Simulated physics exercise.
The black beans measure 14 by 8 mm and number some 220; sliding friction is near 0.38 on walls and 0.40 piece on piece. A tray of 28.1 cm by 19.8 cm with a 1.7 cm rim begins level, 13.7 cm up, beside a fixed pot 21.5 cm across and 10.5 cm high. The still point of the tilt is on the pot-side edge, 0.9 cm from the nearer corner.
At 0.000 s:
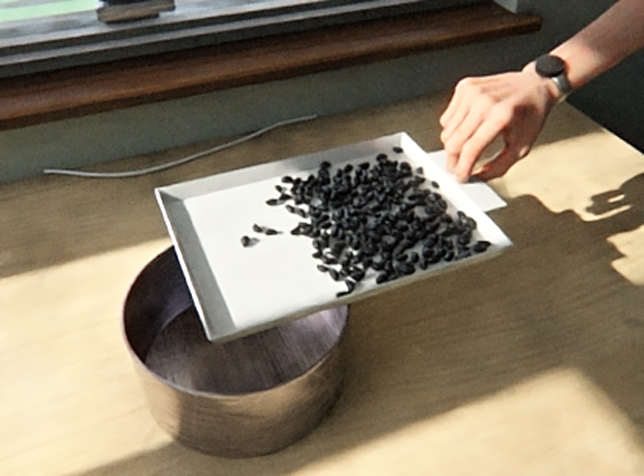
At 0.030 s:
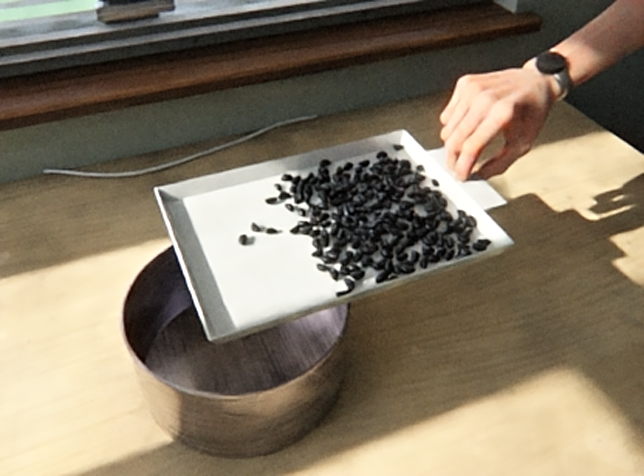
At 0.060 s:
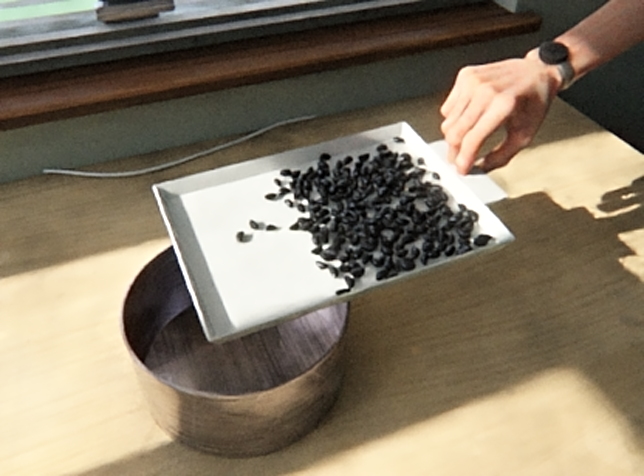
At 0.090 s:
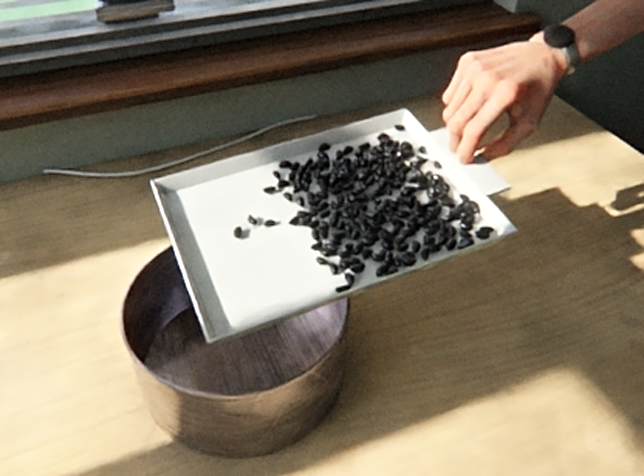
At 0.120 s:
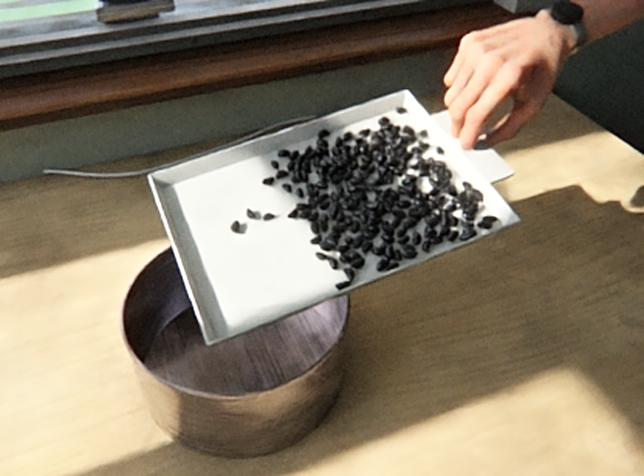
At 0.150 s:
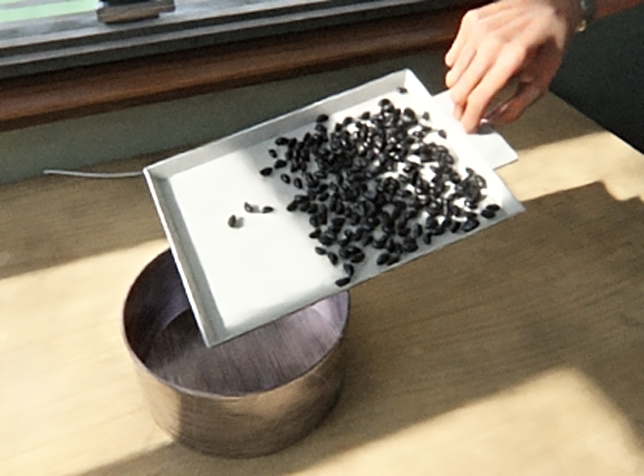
A hand raises the right end of a white tray of black beans above a round pot.
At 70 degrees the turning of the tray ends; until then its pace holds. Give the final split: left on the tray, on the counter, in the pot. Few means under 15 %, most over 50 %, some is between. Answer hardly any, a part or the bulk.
Tray hardly any, counter the bulk, pot hardly any.
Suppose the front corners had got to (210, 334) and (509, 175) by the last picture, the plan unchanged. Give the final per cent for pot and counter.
Pot 25, counter 75.
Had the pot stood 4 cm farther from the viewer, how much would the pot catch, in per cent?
It would be near 0 per cent.
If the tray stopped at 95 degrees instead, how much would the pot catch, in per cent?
It would be near 5 per cent.
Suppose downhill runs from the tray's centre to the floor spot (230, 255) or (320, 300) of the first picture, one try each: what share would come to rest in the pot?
About 45 and 5 per cent.
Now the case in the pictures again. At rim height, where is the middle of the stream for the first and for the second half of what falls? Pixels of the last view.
First near (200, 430), later near (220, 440).
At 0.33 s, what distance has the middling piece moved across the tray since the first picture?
Some 1 cm.
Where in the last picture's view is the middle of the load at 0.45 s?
Around (311, 192).
After 0.33 s, tilt 45 degrees; the tray holds 100 %, the pot 0 %.
After 0.45 s, tilt 64 degrees; the tray holds 100 %, the pot 0 %.
After 0.69 s, tilt 70 degrees; the tray holds 5 %, the pot 5 %.
At rest (2.2 s), tray 0 %, counter 95 %, pot 5 %.
